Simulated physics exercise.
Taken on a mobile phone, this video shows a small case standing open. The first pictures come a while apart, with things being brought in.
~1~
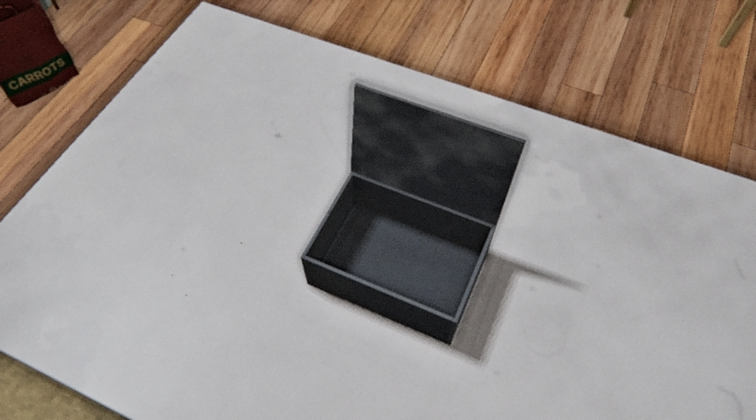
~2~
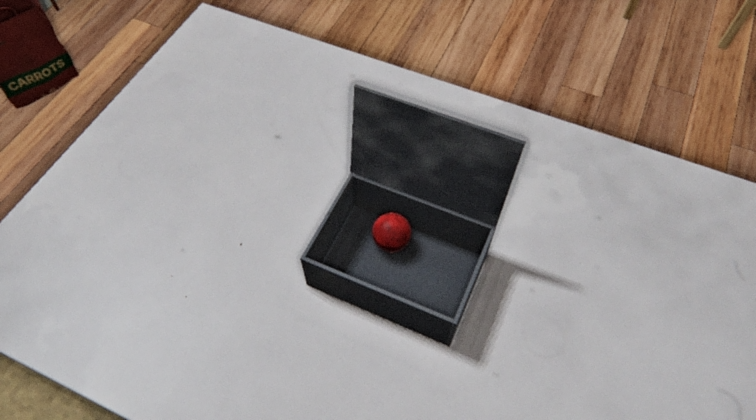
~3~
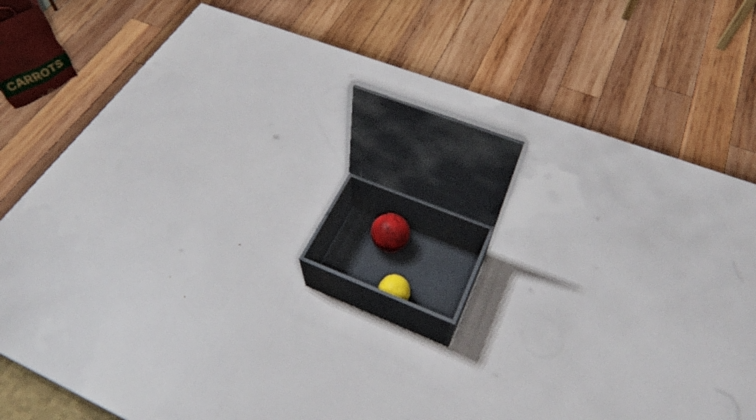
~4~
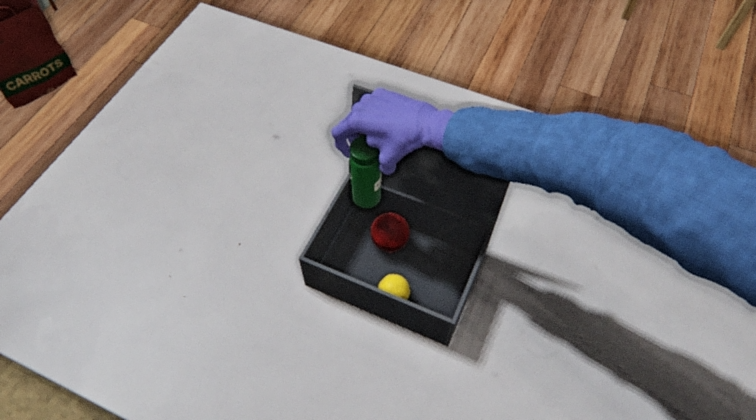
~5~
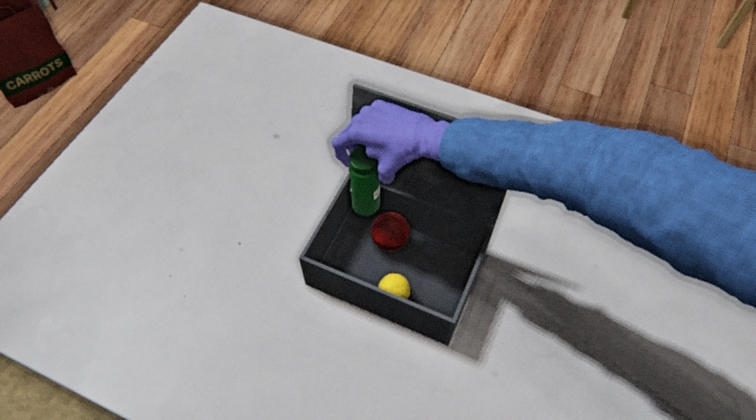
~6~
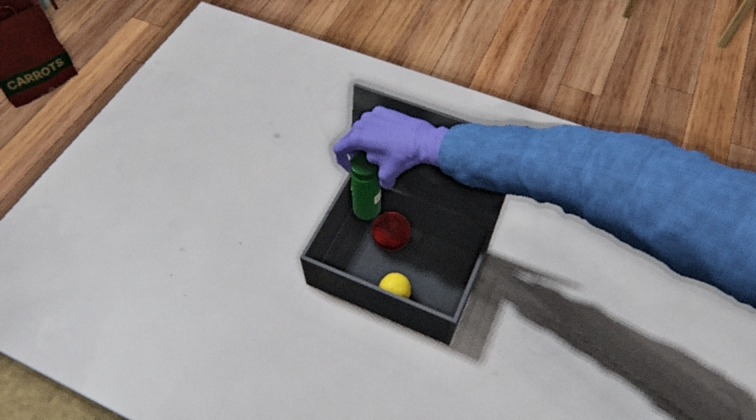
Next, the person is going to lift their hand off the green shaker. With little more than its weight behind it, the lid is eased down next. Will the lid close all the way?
Yes, the lid closes fully.
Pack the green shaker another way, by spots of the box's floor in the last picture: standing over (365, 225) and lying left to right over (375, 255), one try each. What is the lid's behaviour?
First time round it drops into place, and second time round it drops into place.
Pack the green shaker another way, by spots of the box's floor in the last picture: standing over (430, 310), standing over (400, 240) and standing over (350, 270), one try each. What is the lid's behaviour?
Try 1: Lid stays raised; try 2: Lid goes down; try 3: Lid stays raised.
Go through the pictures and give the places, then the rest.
In the first picture, the last thing is not in view yet.
In the second picture, the last thing is not in view yet; red ball (392, 233).
In the third picture, the last thing is not in view yet; red ball (391, 233).
The fourth picture shows still above its spot; green shaker (366, 173); red ball (390, 233).
The fifth picture shows still above its spot; green shaker (365, 182); red ball (390, 232).
The sixth picture shows put in, still held; green shaker (366, 187); red ball (391, 232).
Then, 1.20 s later than the last frame, lid starting down; green shaker moved well along near (355, 205); red ball moved about its own width.
Then, 2.00 s later than the last frame, lid 24° above the rim; green shaker tilted by 34° near (345, 222); red ball moved about its own width.
When it is over, lid shut; lying over in the box, green shaker; moved from the start, red ball; yellow lemon as before. End places, in pixels of the last picture, green shaker near (355, 247).
